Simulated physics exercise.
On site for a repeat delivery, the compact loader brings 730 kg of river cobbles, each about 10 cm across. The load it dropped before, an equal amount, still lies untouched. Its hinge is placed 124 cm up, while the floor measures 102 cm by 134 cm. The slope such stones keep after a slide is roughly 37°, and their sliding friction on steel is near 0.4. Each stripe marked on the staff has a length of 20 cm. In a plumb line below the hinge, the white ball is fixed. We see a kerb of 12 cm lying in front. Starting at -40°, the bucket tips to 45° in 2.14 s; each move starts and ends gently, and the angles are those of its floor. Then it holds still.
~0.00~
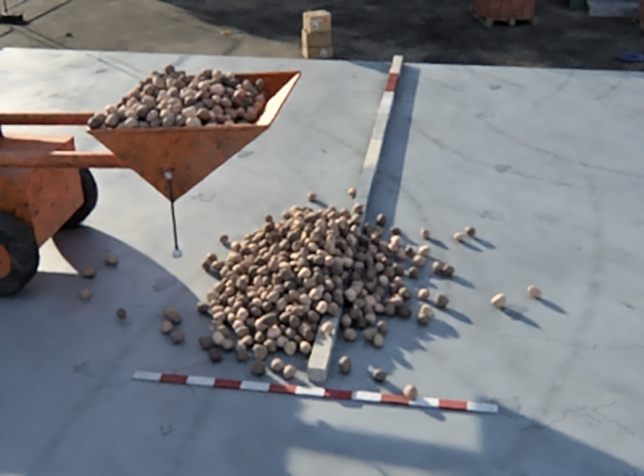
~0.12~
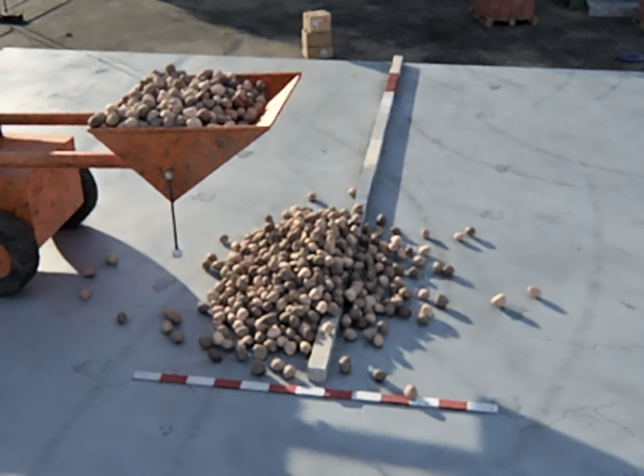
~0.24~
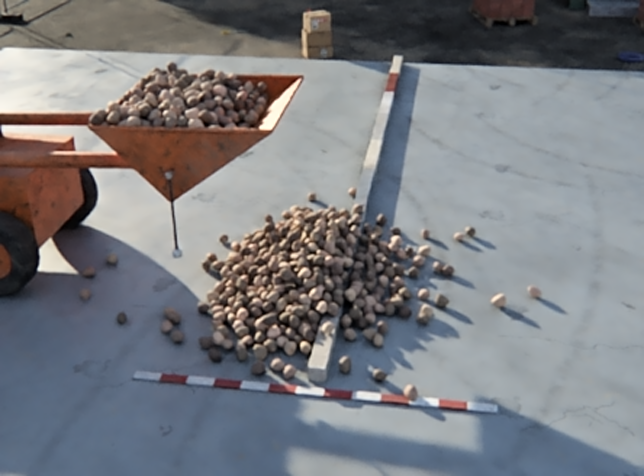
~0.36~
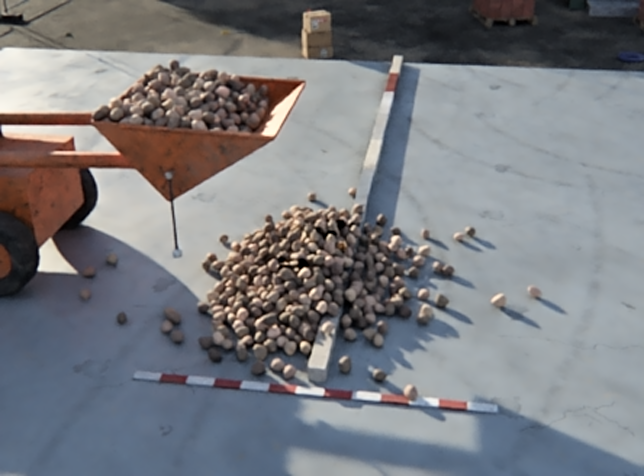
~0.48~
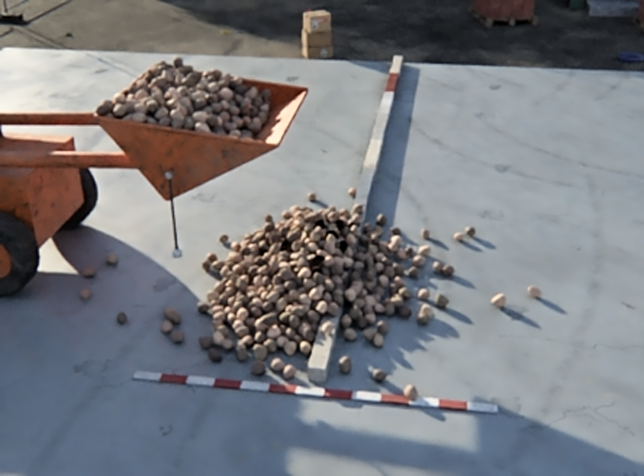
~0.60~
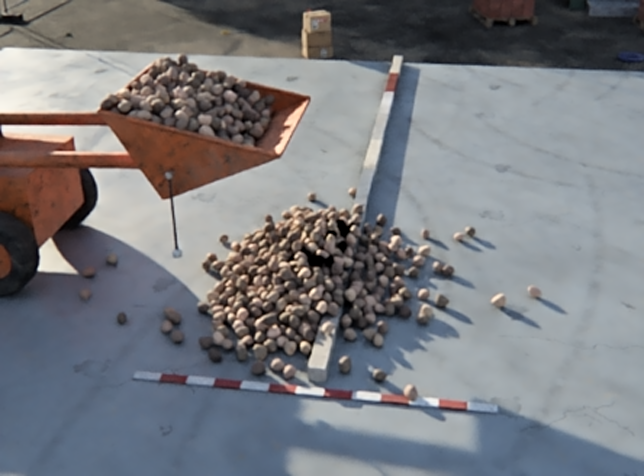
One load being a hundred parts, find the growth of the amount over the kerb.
A growth of about 26 parts in a hundred.
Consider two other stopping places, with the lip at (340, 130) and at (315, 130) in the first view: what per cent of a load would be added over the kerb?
The first would add around 85 per cent, the second around 70 per cent.
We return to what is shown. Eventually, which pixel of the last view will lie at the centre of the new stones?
They end up centred around (297, 257).
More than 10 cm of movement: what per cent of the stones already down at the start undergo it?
25 %.
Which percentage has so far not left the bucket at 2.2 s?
Still inside: Some 10 %.
After 1.6 s the floor is at 32°; in per cent of one load, 87 in the bucket, 99 on this side of the kerb, 15 over the kerb; the foremost stones are at (465, 275).
After 2.2 s the floor is at 45°; in per cent of one load, 11 in the bucket, 158 on this side of the kerb, 31 over the kerb; the foremost stones are at (467, 277).
After 2.6 s the floor is at 45°; in per cent of one load, 1 in the bucket, 160 on this side of the kerb, 40 over the kerb; the foremost stones are at (478, 279).
After 5.4 s the floor is at 45°; in per cent of one load, 0 in the bucket, 160 on this side of the kerb, 41 over the kerb; the foremost stones are at (483, 286). Net gain over the kerb, 26.
